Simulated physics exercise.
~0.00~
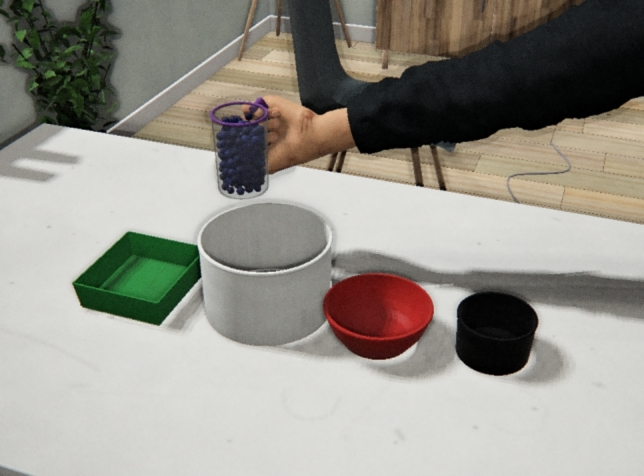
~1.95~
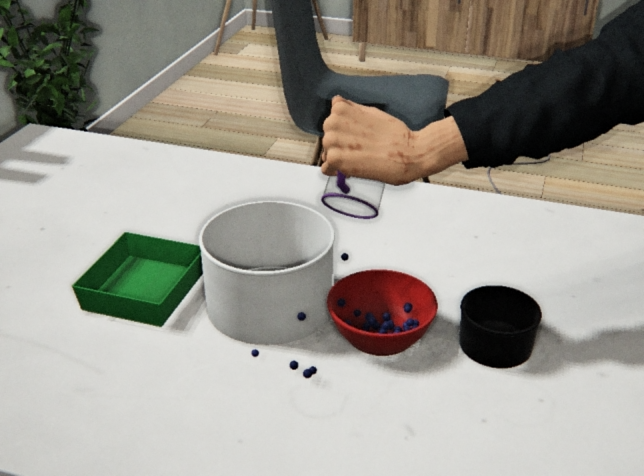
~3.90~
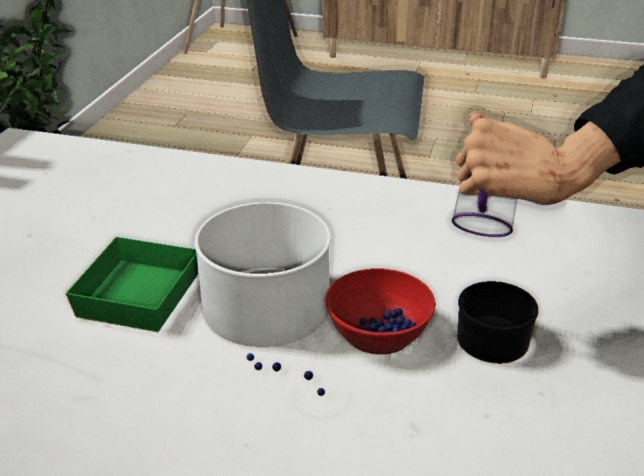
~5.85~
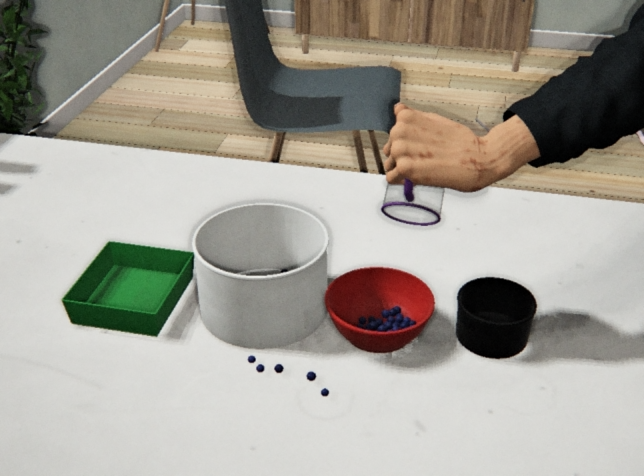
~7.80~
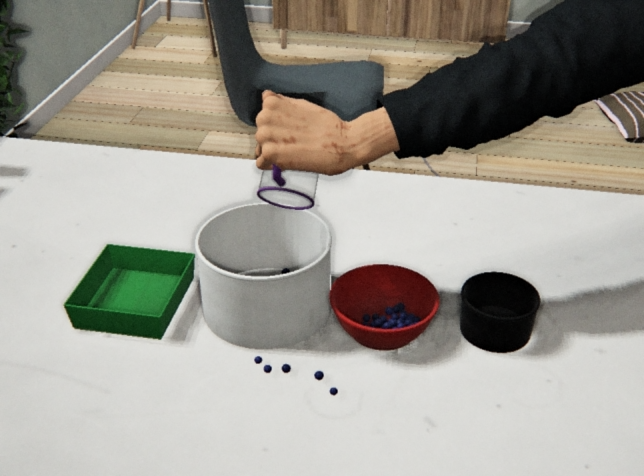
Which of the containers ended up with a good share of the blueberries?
The white pot and the red bowl each ended up with a good share. The green tin and the black dish did not, and only a few berries lay outside on the table.
